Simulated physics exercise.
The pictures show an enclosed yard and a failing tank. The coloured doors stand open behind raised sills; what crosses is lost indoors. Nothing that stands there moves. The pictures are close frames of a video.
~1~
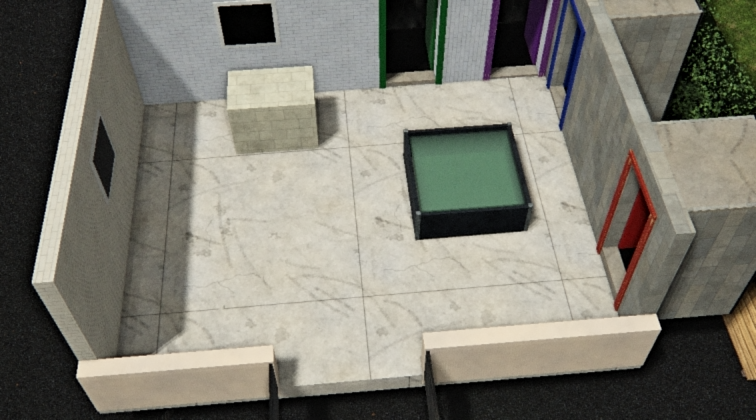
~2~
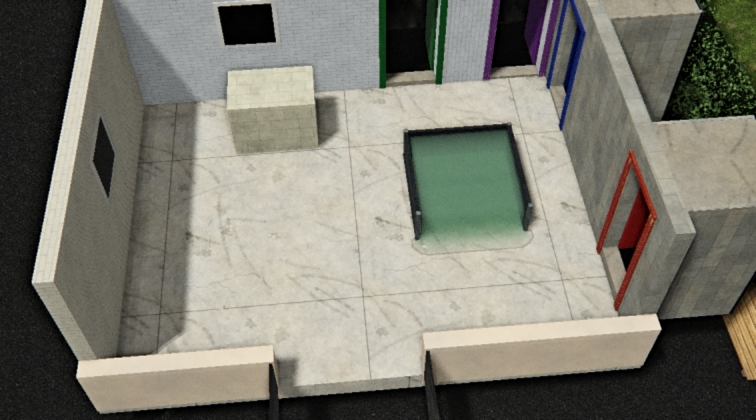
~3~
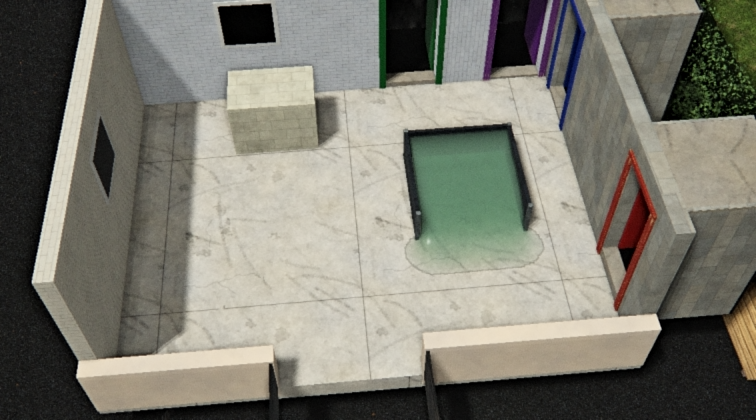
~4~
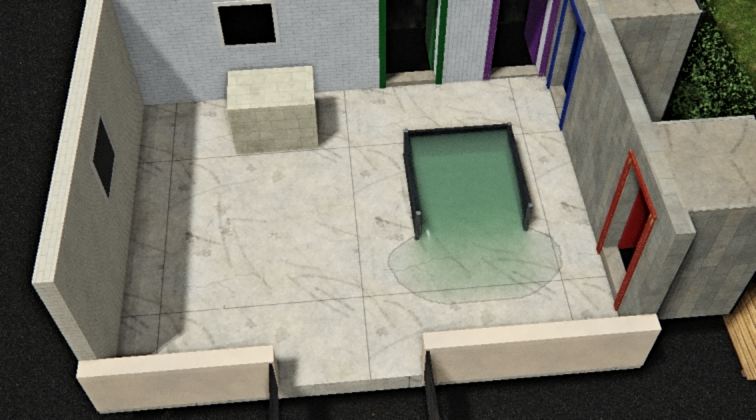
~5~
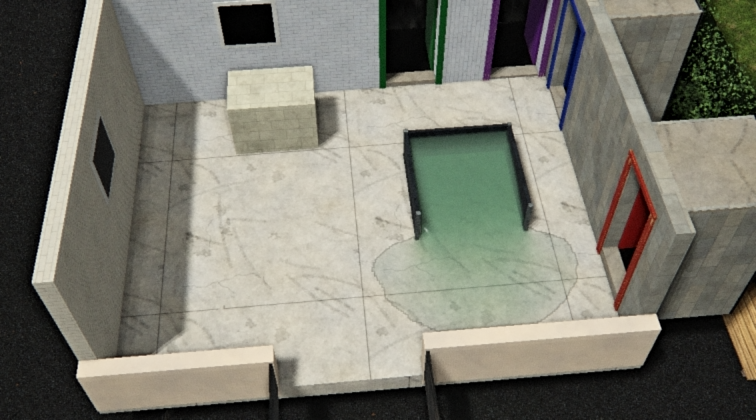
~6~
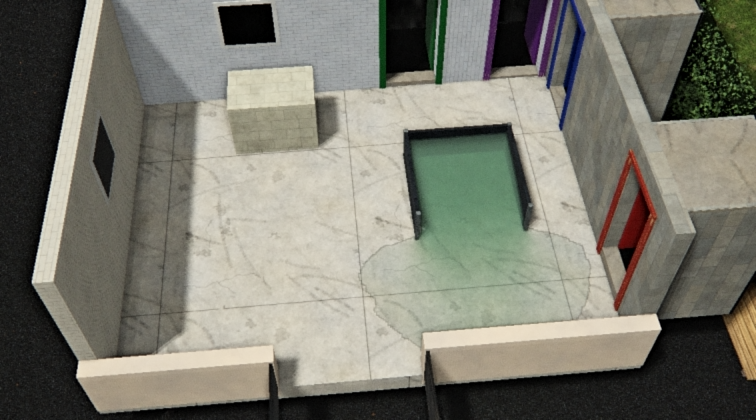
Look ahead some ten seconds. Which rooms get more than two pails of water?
One by one: The green door admits no more than that; the purple door lets in a lot; the red door admits no more than that; the blue door admits no more than that.
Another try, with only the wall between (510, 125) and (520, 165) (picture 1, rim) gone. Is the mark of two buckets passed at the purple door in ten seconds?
In short: The purple one lets more in.
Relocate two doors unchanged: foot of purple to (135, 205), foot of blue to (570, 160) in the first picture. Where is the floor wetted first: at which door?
I say the red-painted one.
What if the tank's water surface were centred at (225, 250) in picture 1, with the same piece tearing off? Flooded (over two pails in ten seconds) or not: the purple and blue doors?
Purple door keeps below it; blue door takes less.
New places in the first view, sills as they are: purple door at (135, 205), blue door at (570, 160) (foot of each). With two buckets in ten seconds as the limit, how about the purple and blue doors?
Purple holds; blue keeps below it.
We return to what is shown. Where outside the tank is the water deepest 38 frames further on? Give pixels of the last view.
I would point to (544, 79).
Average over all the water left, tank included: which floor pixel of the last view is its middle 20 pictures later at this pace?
At about (474, 280).
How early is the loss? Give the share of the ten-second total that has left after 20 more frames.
Roughly 50 per cent.
A moment on, water covers 20 % of the floor; the green door not reached, the purple door not reached, the red door wet at the sill, nothing in, the blue door not reached.
Next, water covers 25 % of the floor; the green door not reached, the purple door not reached, the red door wet at the sill, nothing in, the blue door not reached.
Then, water covers 40 % of the floor; the green door not reached, the purple door not reached, the red door wet at the sill, nothing in, the blue door not reached.
Later, water covers 60 % of the floor; the green door wet at the sill, nothing in, the purple door over two buckets in, the red door wet at the sill, nothing in, the blue door wet at the sill, nothing in.
In the end, water covers 85 % of the floor; the green door wet at the sill, nothing in, the purple door over two buckets in, the red door wet at the sill, nothing in, the blue door wet at the sill, nothing in.
